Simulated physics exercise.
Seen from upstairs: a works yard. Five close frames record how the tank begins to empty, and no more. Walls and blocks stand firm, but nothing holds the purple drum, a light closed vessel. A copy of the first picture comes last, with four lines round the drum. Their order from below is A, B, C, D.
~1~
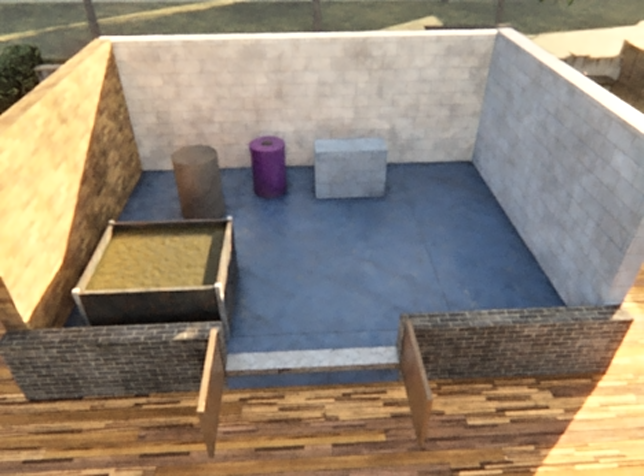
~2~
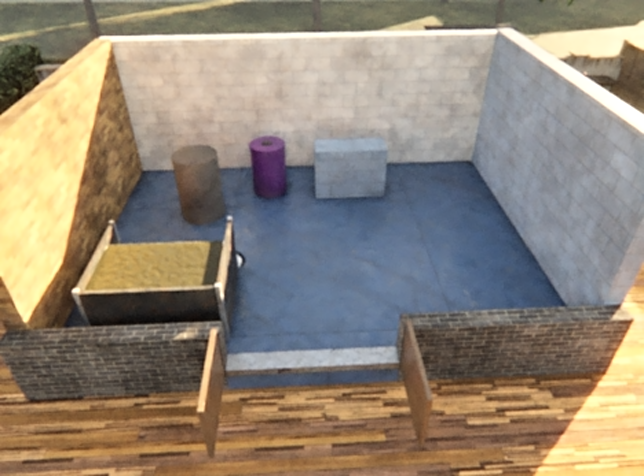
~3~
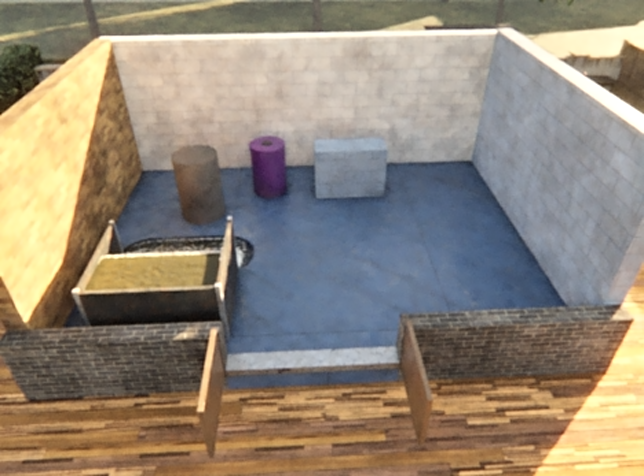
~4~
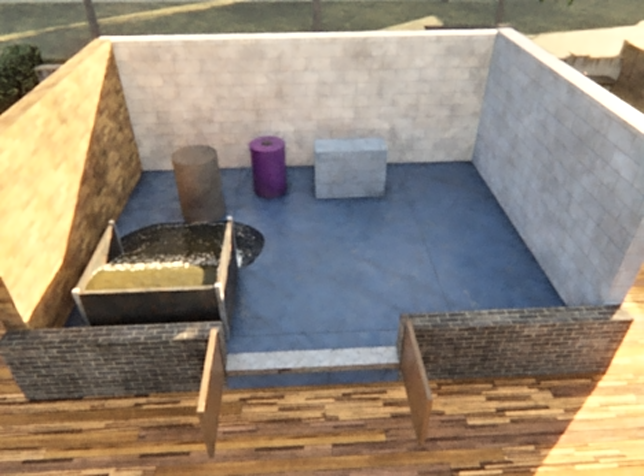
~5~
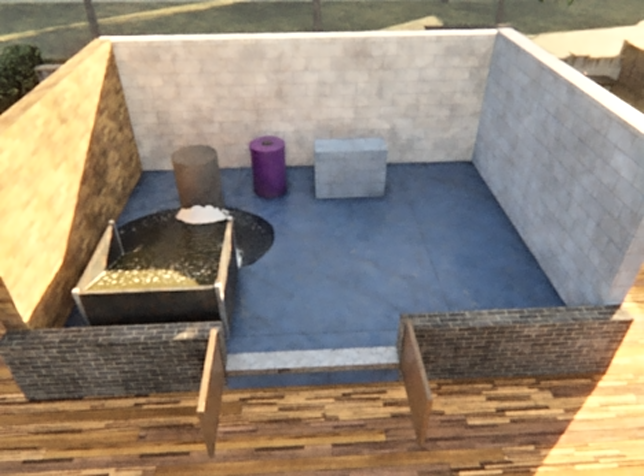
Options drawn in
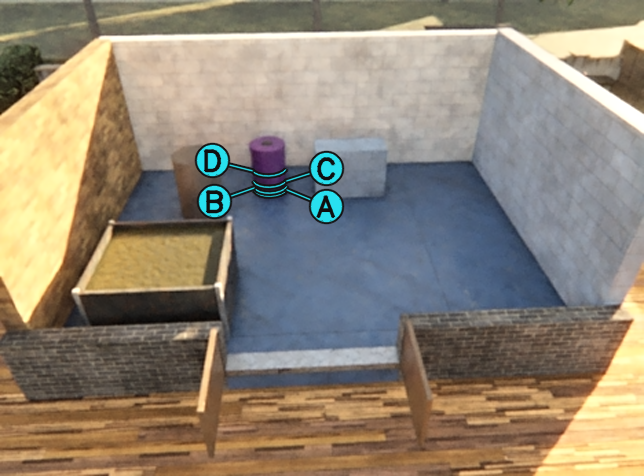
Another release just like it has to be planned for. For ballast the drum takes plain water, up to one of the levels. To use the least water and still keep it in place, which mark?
That is level D.
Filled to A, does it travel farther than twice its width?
Yes, clearly.
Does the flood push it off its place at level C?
Yes, that goes wrong.
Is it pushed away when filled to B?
Yes, that goes wrong.
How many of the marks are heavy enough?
One of the four.
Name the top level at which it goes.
That is level C.
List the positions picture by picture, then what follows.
The first frame shows lid of the purple drum at (267, 144); tank full, its middle at (162, 258); open gate at (312, 321).
In the second frame, water covers 2 % of the ground, mostly out of sight from here.
In the third frame, 5 % of the ground wet, in view closest to the drum at (247, 250).
In the fourth frame, 9 % of the ground wet, in view closest to the drum at (249, 230).
The fifth frame shows lid of the purple drum at (267, 144); 12 % of the ground wet, in view closest to the drum at (251, 216).
On the marked copy, A at (270, 196); B at (270, 193); C at (269, 187); D at (268, 175); from the bottom up A, B, C, D.
For level A, it is pushed about 6 times its own width away.
For level B, it is pushed about twice its own width away.
For level C, it is pushed about its own width away.
For level D, it does not move.
